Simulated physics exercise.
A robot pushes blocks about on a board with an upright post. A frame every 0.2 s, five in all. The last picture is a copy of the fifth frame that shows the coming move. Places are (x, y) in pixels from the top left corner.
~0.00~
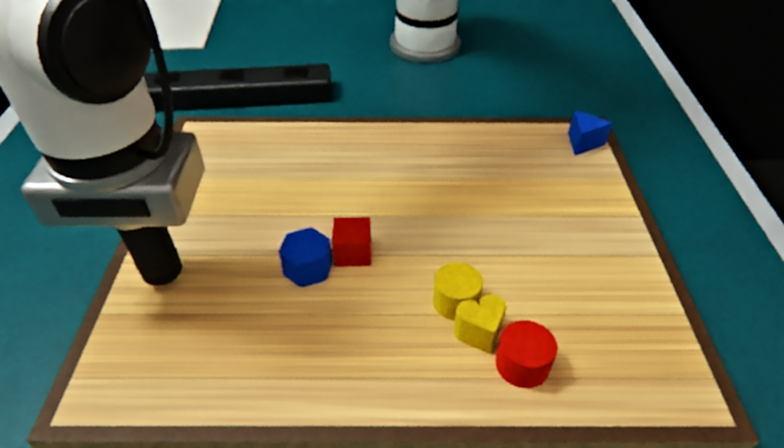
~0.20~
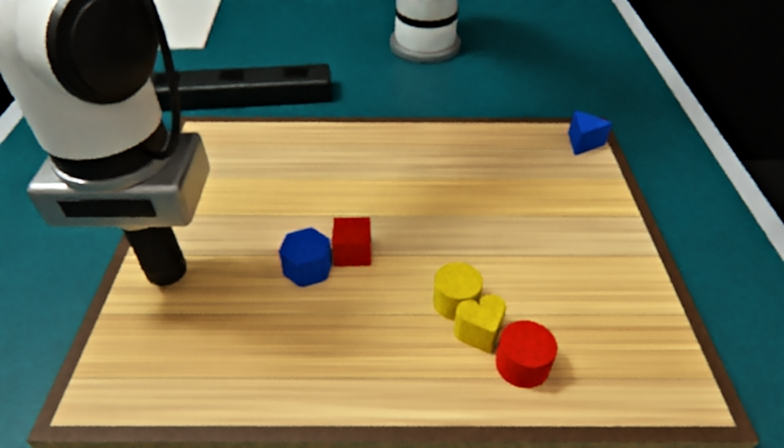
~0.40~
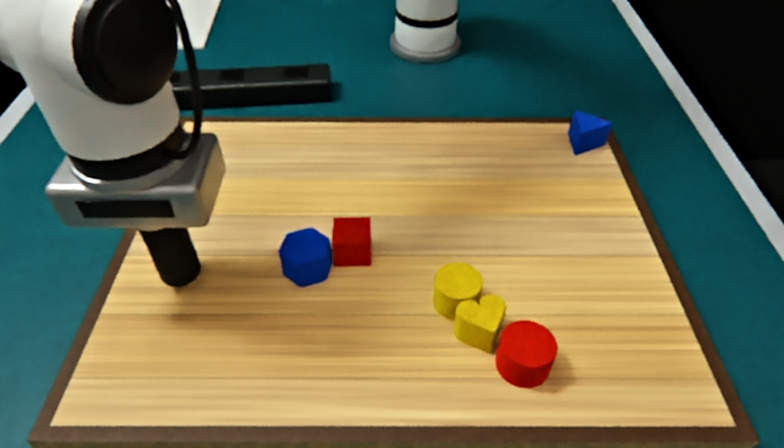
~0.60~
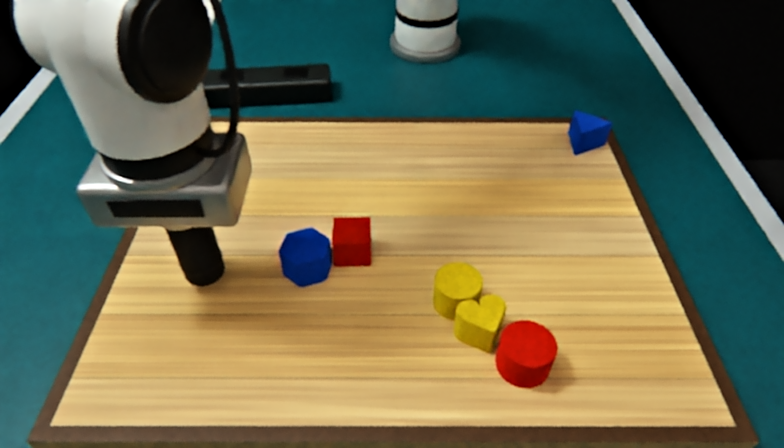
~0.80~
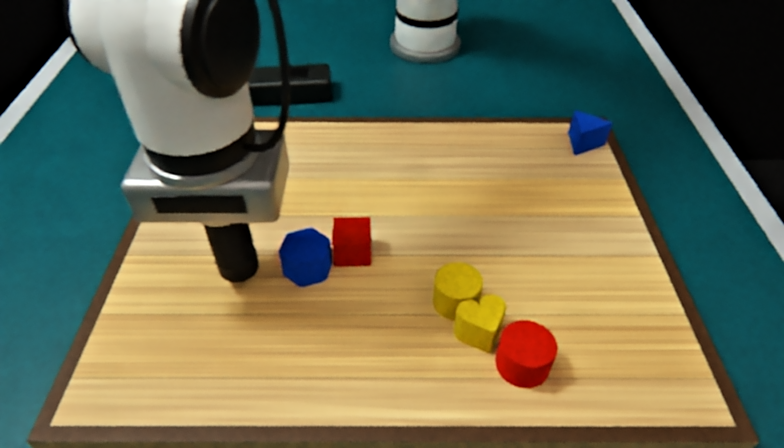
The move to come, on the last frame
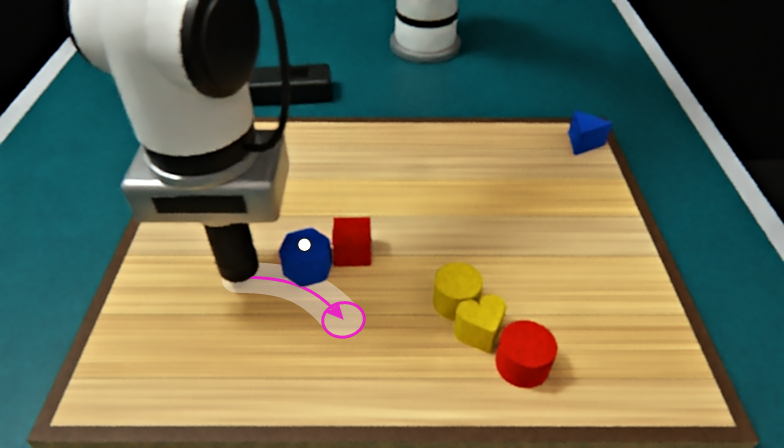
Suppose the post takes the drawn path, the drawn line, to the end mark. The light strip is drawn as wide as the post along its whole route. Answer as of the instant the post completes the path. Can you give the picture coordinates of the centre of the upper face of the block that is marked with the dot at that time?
Located at (349, 250).
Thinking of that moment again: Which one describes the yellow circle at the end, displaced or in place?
It barely shifts, if at all.
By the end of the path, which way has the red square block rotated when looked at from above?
From above, it looks like the red square block goes counterclockwise.
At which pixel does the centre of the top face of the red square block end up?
The red square block ends near (374, 219).
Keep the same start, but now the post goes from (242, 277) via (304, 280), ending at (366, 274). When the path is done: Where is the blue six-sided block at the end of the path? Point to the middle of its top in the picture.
Close to (400, 231).
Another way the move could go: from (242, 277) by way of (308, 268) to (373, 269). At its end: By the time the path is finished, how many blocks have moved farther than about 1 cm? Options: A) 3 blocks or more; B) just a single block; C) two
I'll go with C - two.
The drawn path runs from (242, 277) through (282, 281) and (316, 295) to (344, 319); the dot is on the blue six-sided block.
What follows on the original path. One third of the way, post at (281, 272); blue six-sided block at (323, 244); red square block at (363, 225), turned 15° anticlockwise.
Two thirds of the way, post at (316, 287); blue six-sided block at (347, 248), turned 50° anticlockwise; red square block at (374, 219), turned 25° anticlockwise.
At the end, post at (343, 311); blue six-sided block at (349, 250), turned 55° anticlockwise; red square block at (374, 219), turned 25° anticlockwise; yellow circle not moved.
